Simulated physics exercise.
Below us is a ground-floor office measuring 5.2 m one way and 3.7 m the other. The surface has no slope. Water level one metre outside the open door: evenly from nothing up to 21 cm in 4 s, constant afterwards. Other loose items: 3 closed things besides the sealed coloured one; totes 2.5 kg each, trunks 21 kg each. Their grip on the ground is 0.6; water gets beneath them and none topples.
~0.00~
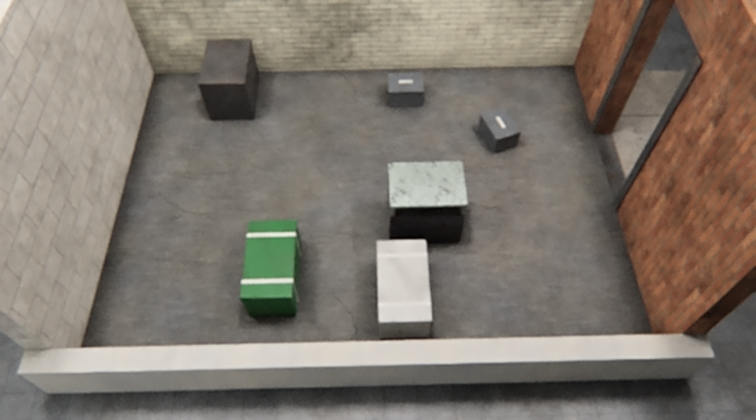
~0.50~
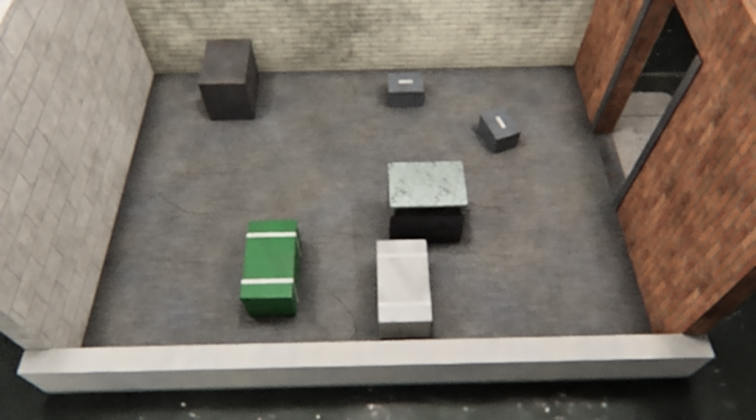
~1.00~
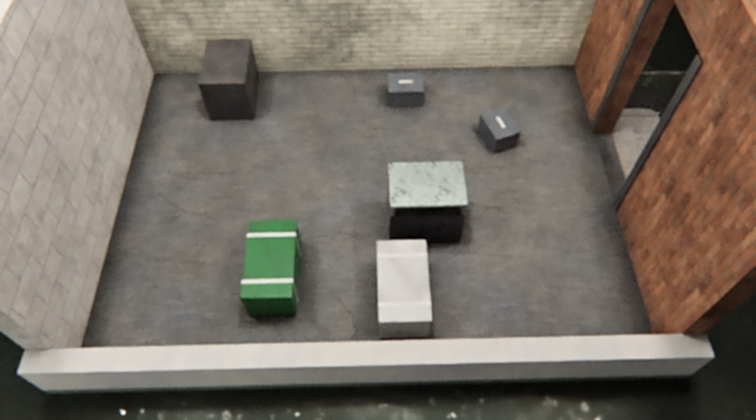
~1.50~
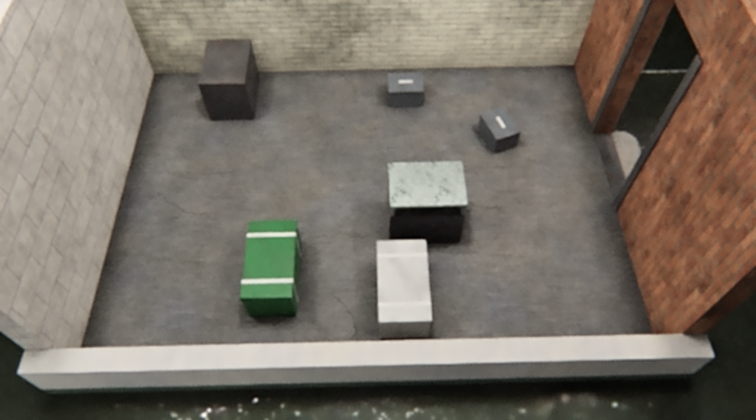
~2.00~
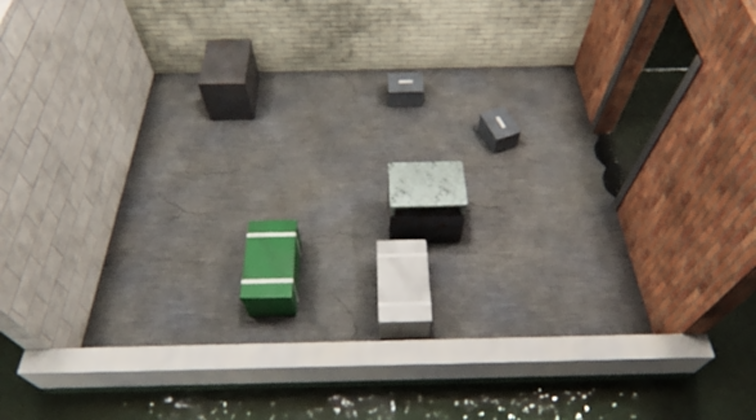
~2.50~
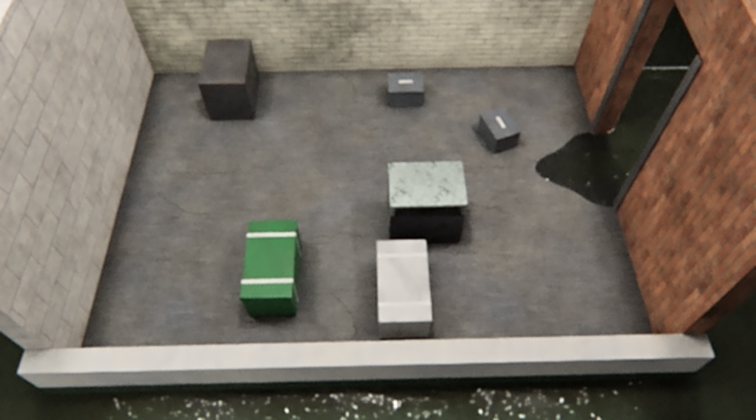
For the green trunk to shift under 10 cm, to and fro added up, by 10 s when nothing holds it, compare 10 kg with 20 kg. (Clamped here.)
The heavier one is not even needed.
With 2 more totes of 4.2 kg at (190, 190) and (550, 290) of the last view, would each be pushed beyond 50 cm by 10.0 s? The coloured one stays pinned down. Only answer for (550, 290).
Its shift comes out smaller than that.
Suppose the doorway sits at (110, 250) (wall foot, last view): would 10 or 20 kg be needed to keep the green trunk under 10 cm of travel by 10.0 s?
Both fall short.
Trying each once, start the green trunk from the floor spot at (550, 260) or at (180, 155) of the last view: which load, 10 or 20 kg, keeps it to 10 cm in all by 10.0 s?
At the first spot the heavier mass is required, at the second nothing offered works.
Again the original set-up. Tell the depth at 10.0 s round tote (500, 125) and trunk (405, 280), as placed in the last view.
8 and 5 cm.
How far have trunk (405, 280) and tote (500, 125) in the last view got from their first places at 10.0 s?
They've ended up 10 cm and 300 cm away, in that order.
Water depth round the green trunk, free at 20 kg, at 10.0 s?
Depth: Approx. 3 cm.
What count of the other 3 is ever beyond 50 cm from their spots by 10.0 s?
That comes to 2.
After 3.5 s the green trunk would be 0 cm from its start with 10 kg and 0 cm from its start with 20 kg; 0 cm of water round it then.
After 4.5 s the green trunk would be 0 cm from its start with 10 kg and 0 cm from its start with 20 kg; 0 cm of water round it then.
After 7.0 s the green trunk would be 0 cm from its start with 10 kg and 0 cm from its start with 20 kg; 1 cm of water round it then.
After 10.0 s the green trunk would be 0 cm from its start with 10 kg and 0 cm from its start with 20 kg; 3 cm of water round it then.
